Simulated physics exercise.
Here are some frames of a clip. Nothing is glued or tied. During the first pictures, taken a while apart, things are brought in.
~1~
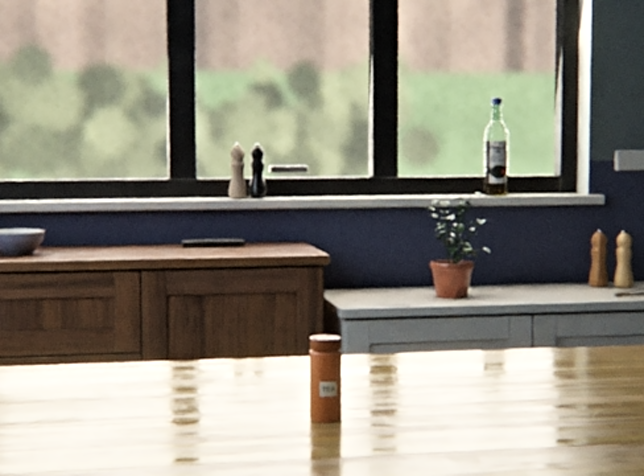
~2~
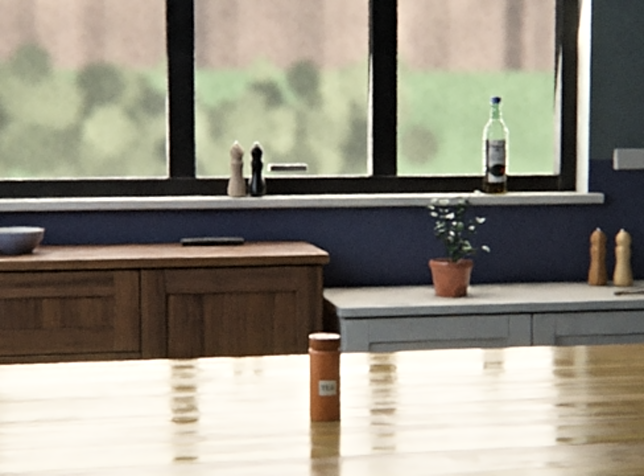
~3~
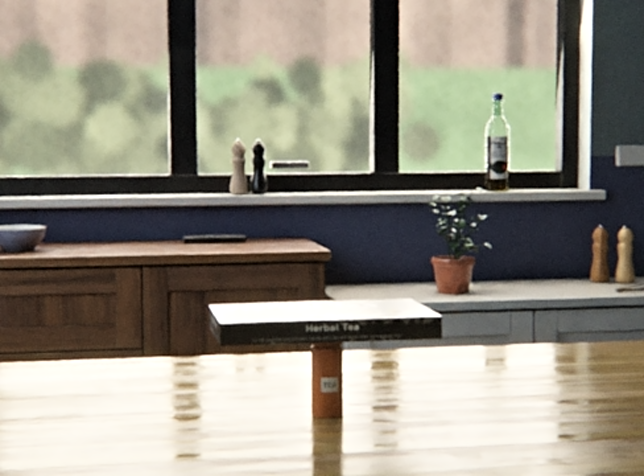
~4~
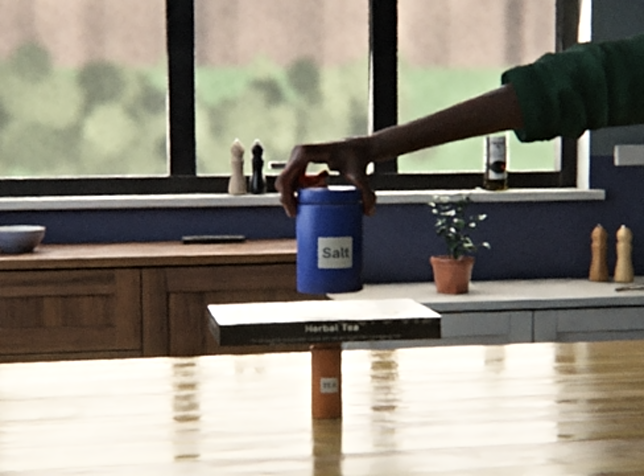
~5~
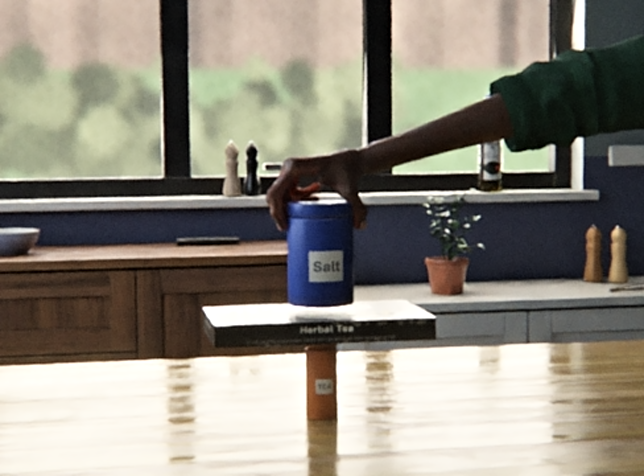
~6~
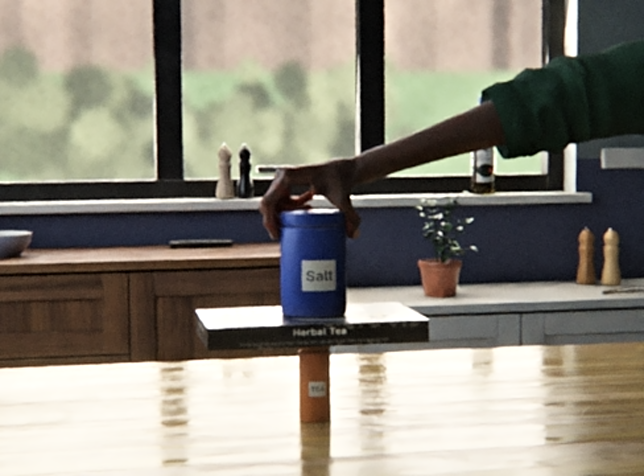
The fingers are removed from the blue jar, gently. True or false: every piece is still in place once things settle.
True.
Then, 0.30 s on from there, no change.
Then, 0.80 s on from there, blue jar resting near (314, 263).
In the end, all 3 unmoved. At the end, from the last picture's camera, blue jar near (314, 263). The stack keeps its balance.
